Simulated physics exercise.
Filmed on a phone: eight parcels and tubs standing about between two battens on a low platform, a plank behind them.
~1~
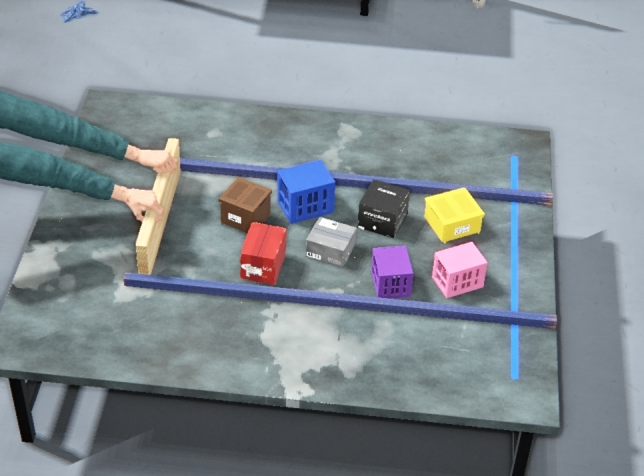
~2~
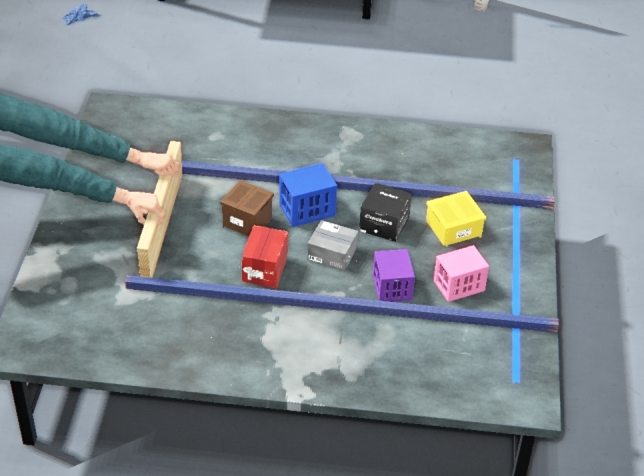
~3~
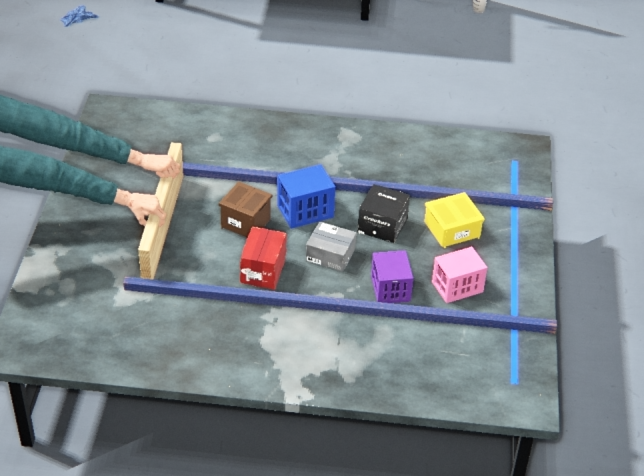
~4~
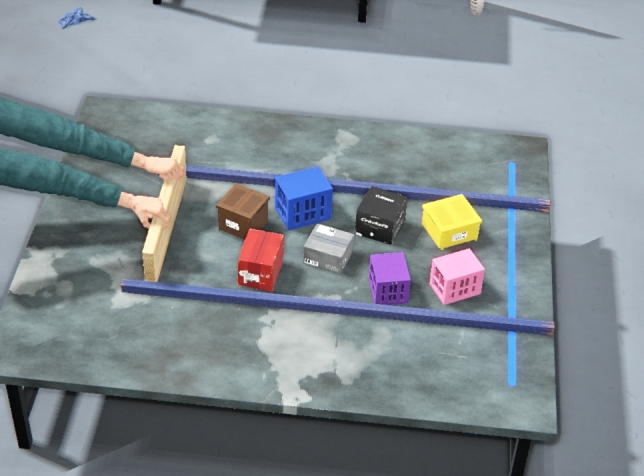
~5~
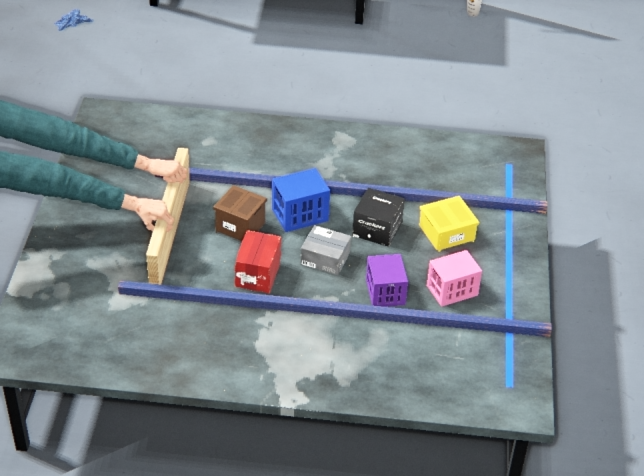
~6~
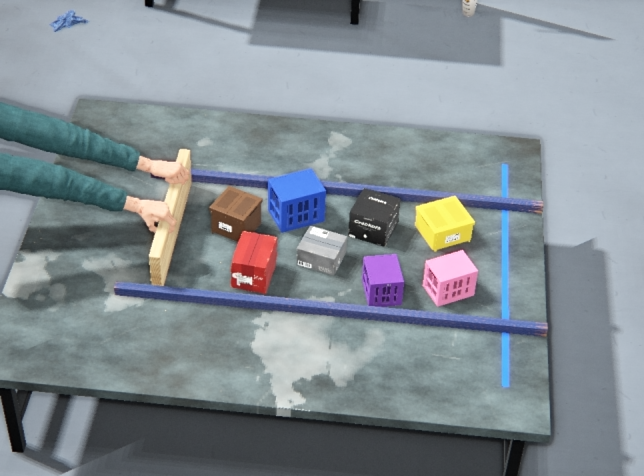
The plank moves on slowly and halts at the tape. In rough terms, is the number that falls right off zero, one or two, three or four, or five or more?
The drop count passes four.
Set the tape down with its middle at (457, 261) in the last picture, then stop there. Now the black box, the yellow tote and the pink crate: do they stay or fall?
The black box survives; the yellow tote comes down; the pink crate is lost.
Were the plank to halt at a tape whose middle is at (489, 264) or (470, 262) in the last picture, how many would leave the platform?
Try 1: 4; try 2: 2.
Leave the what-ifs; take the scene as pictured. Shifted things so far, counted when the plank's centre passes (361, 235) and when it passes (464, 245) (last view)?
Counts: 8 and 8.
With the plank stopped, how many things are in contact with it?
3 of them.
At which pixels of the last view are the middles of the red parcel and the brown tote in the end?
Roughly at (525, 287) and at (527, 249), in that order.
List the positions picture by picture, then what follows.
Pink crate (459, 270); yellow tote (454, 216); purple crate (392, 272); plank (159, 207); tape (515, 258), in the first picture.
Yellow tote (455, 219); plank (161, 210), in the second picture.
Purple crate (392, 277); black box (384, 213), in the third picture.
Pink crate (457, 277); red parcel (261, 260), in the fourth picture.
Yellow tote (448, 224); brown tote (240, 215), in the fifth picture.
Pink crate (450, 278); yellow tote (444, 224); purple crate (383, 281); plank (171, 218); tape (505, 266), in the sixth picture.
Early on, none off yet; pink crate at rest near (450, 278); yellow tote at rest near (444, 224); purple crate at rest near (383, 281).
A while later, none off yet; pink crate travelled a little near (464, 278); yellow tote travelled a little near (466, 229); purple crate travelled about its own width near (427, 289).
Further along, none off yet; pink crate travelled well along near (541, 291); yellow tote travelled well along near (544, 239); purple crate travelled well along near (496, 301).
Finally, the number that fall off is five or more; lost, grey parcel, black box, purple crate, yellow tote and pink crate.
